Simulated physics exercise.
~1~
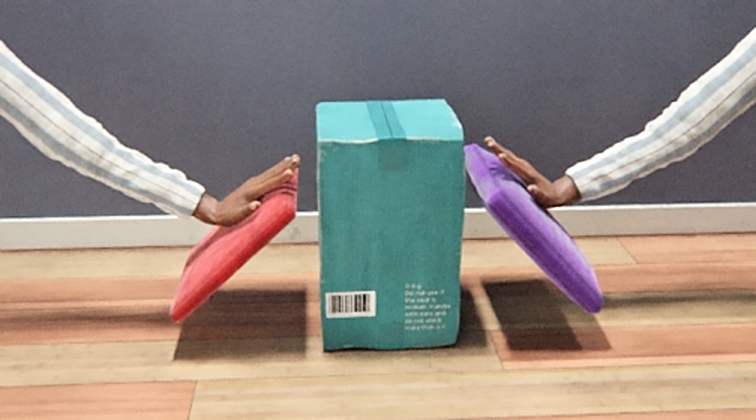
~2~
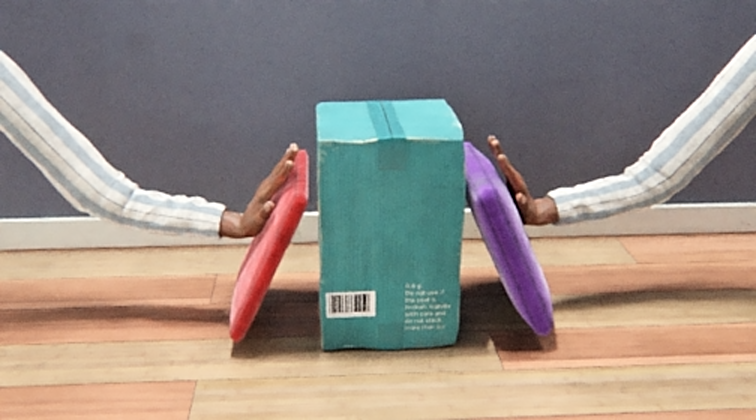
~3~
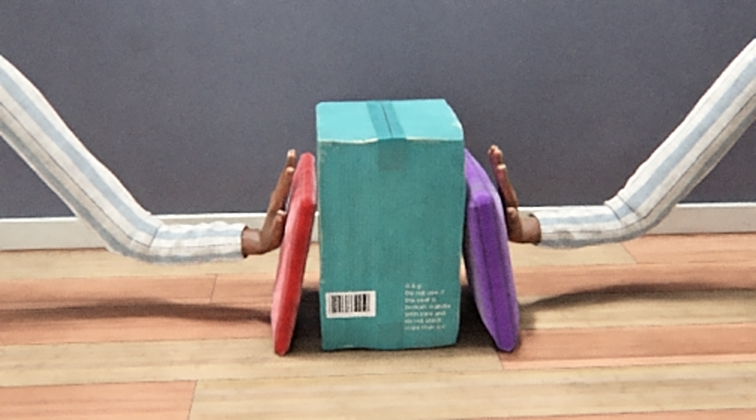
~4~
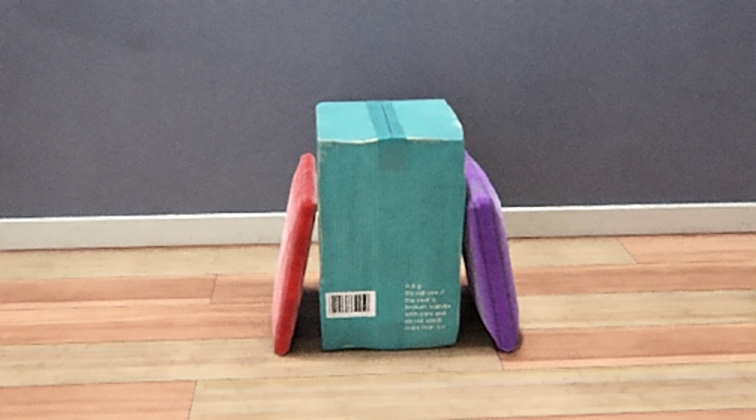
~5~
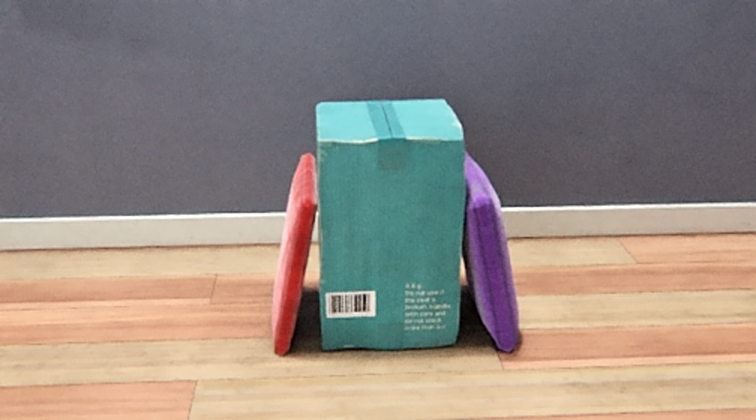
Two hands propping a red seat pad and a purple cushion against a turquoise box, then withdrawing, leaving both leaning in place.
